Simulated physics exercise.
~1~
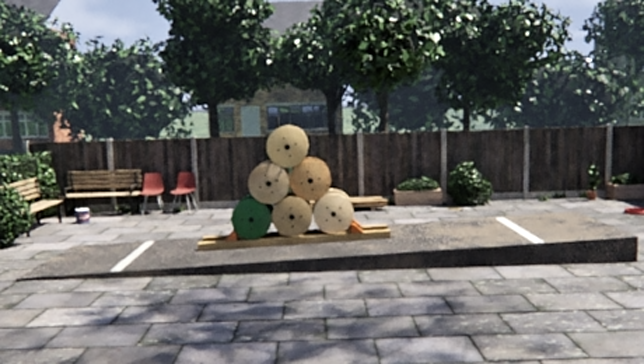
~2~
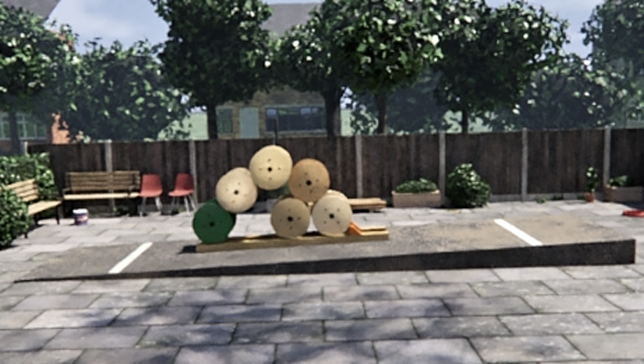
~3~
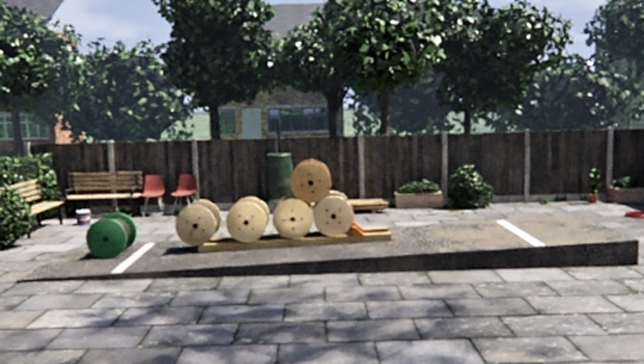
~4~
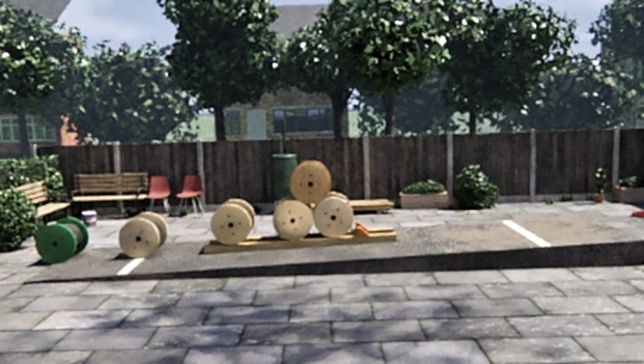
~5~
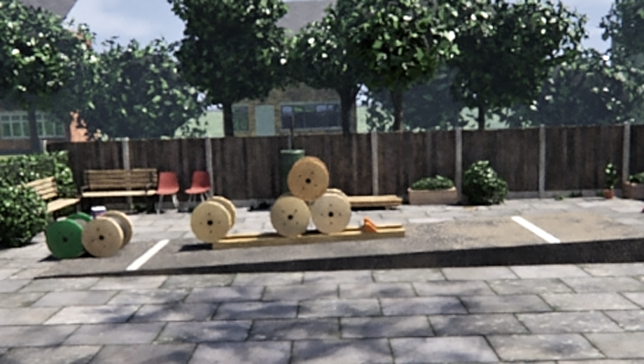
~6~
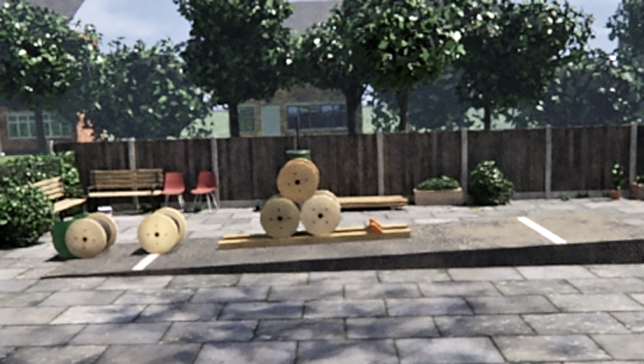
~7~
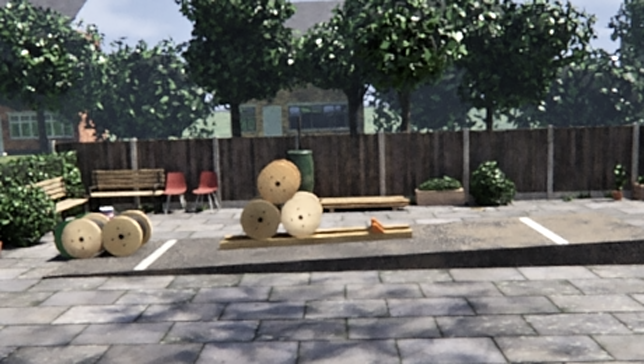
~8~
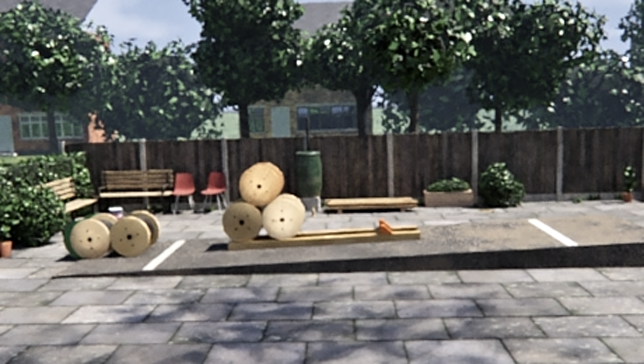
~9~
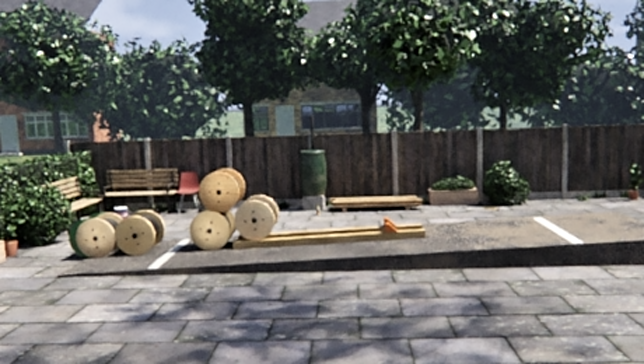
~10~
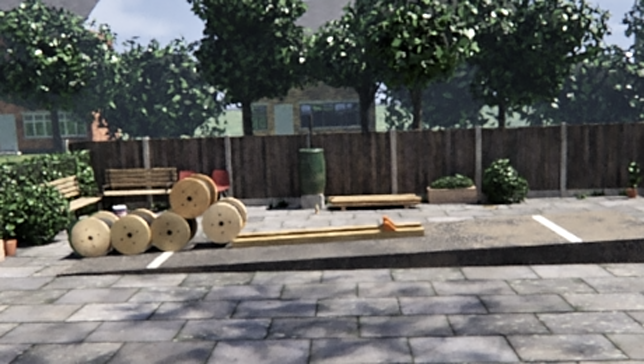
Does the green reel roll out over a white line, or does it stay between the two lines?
The green reel rolls out over the left white line and stays beyond it, with other reels bunched up beside it.
